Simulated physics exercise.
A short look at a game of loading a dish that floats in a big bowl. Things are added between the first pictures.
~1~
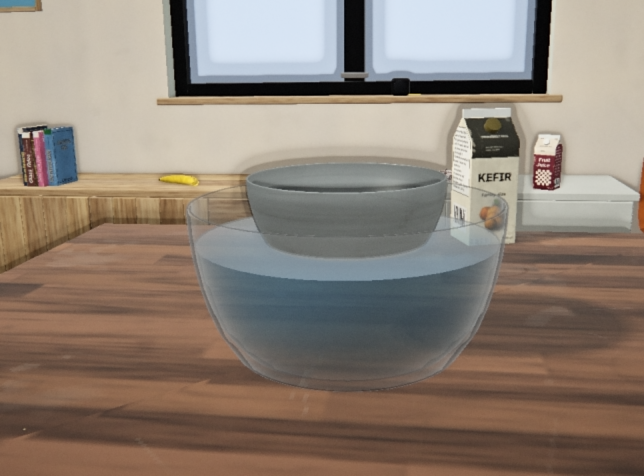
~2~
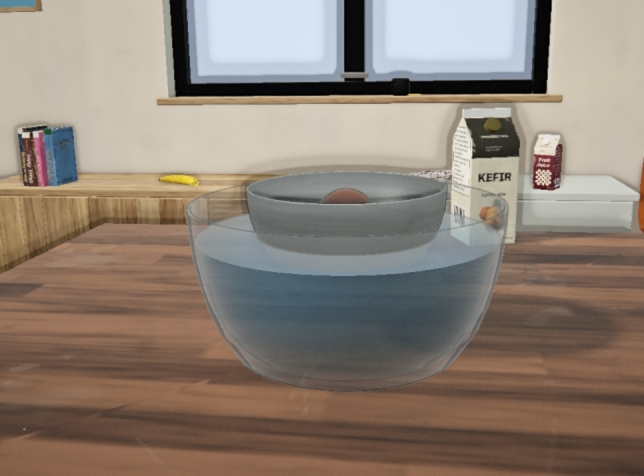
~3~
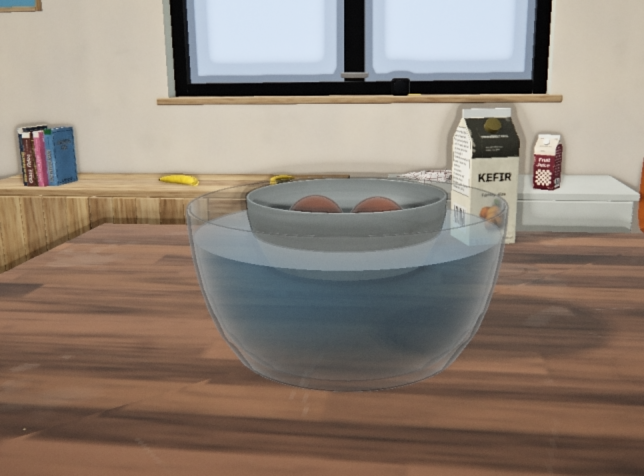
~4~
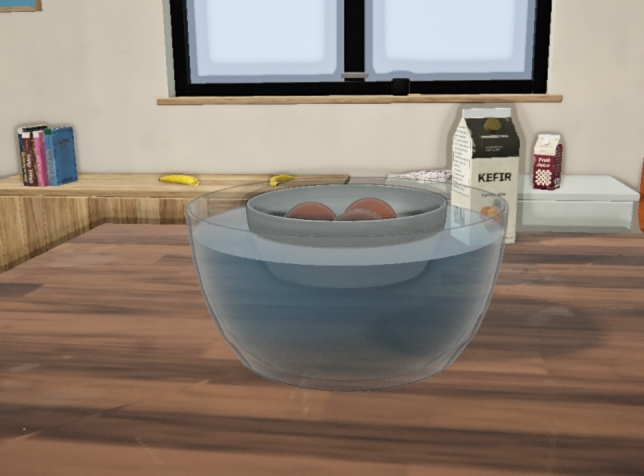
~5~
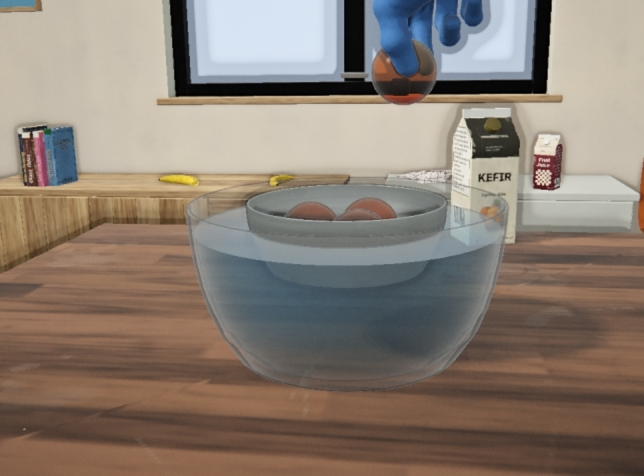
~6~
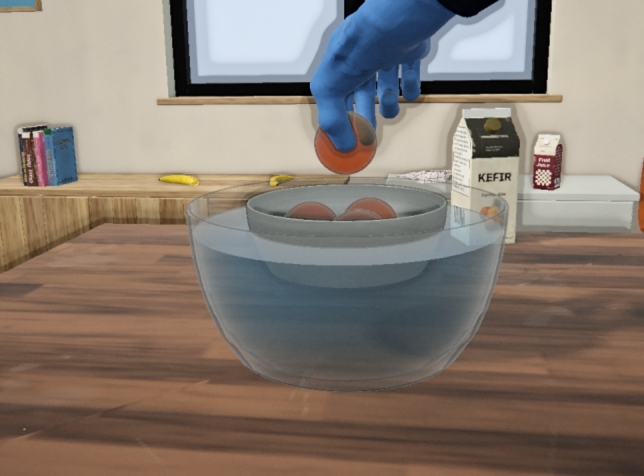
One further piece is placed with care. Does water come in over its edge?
With one more the dish carries it.
Soon after, the glass marble is in and the dish dips.
Later, it steadies; about a fifth of its side above the surface.
In the end, the dish floats; about a fifth of its side above the surface.
